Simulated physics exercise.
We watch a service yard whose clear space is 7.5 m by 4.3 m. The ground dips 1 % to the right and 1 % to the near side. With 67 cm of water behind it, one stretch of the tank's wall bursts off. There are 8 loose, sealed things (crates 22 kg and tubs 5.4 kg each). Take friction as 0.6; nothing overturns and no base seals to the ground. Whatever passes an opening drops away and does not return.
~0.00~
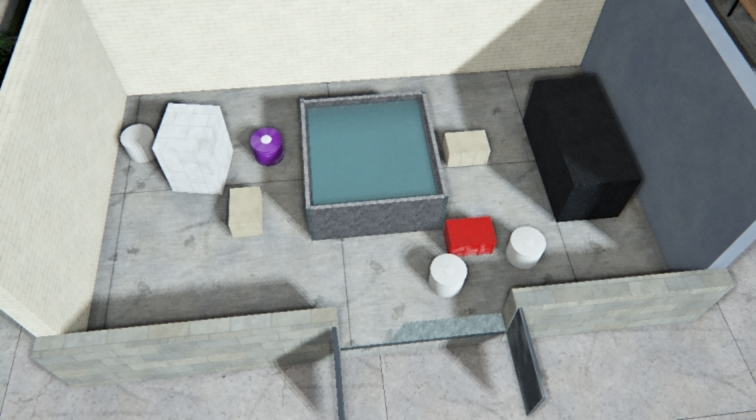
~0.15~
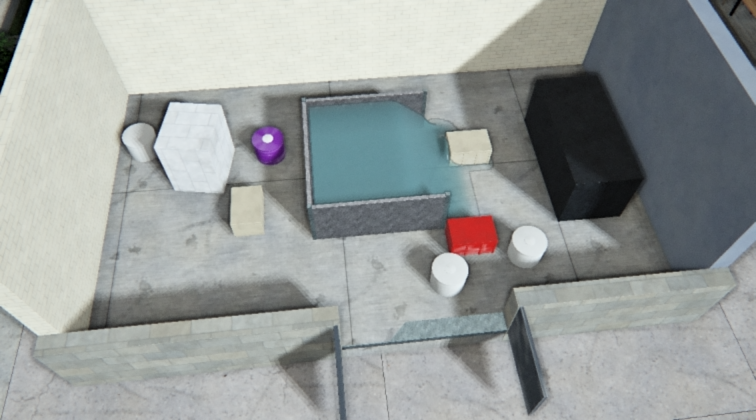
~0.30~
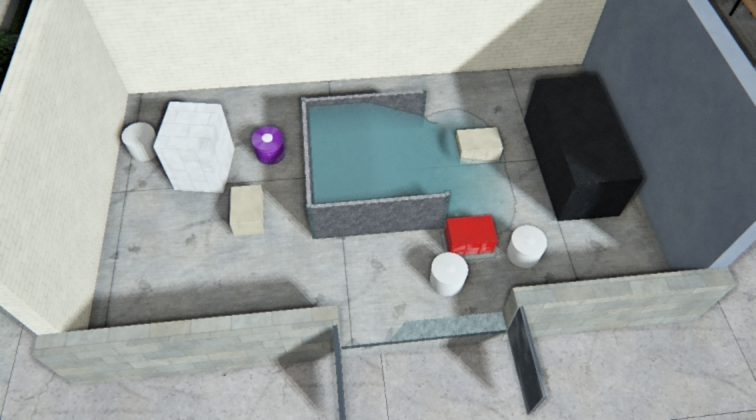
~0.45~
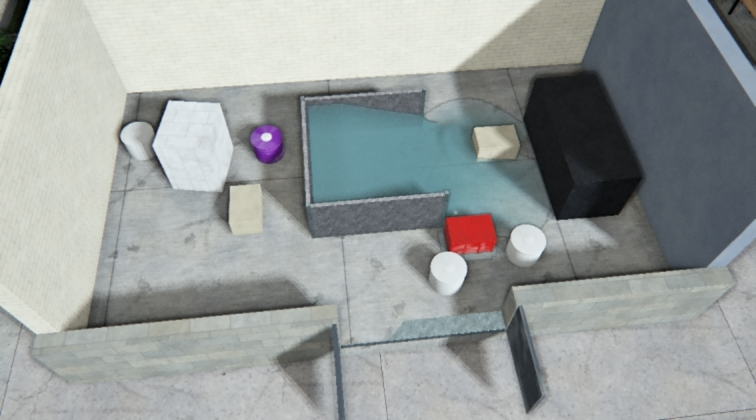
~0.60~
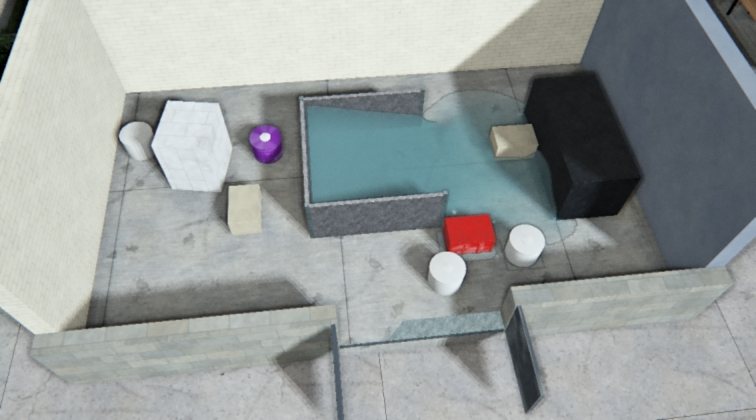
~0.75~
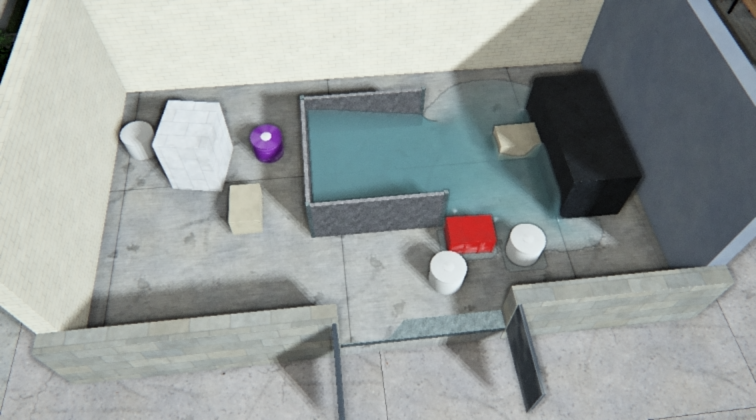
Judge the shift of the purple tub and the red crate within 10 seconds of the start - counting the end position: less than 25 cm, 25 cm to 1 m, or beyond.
The purple tub barely shifts; the red crate ends far away.
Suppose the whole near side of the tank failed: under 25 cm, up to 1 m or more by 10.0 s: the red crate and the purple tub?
In that case the red crate barely shifts, the purple tub holds its place.
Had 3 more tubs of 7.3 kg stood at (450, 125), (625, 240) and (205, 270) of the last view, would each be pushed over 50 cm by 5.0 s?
In that order: Over, over, short of it.
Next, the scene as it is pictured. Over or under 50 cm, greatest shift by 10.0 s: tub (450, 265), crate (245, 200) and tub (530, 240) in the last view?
In turn: Past it, short of it, over.
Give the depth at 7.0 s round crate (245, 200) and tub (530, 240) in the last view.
Roughly 1 and 6 cm.
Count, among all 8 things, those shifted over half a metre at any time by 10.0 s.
That makes 6.
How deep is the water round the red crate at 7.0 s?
Roughly 6 cm.
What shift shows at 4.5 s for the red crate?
Roughly 40 cm by then.
After 2.0 s the purple tub is near (266, 137), 0.0 m from its start, aground; the red crate is near (472, 235), 0.1 m from its start, aground; 0 of 8 are out; 1 afloat.
After 4.5 s the purple tub is near (266, 137), 0.0 m from its start, aground; the red crate is near (454, 250), 0.4 m from its start, aground; 0 of 8 are out; 1 afloat.
After 7.0 s the purple tub is near (266, 137), 0.0 m from its start, aground; the red crate is near (358, 283), 1.7 m from its start, aground; 0 of 8 are out; 3 afloat.
After 10.0 s the purple tub is near (266, 137), 0.0 m from its start, aground; the red crate is near (346, 287), 1.8 m from its start, aground; 0 of 8 are out; 3 afloat.
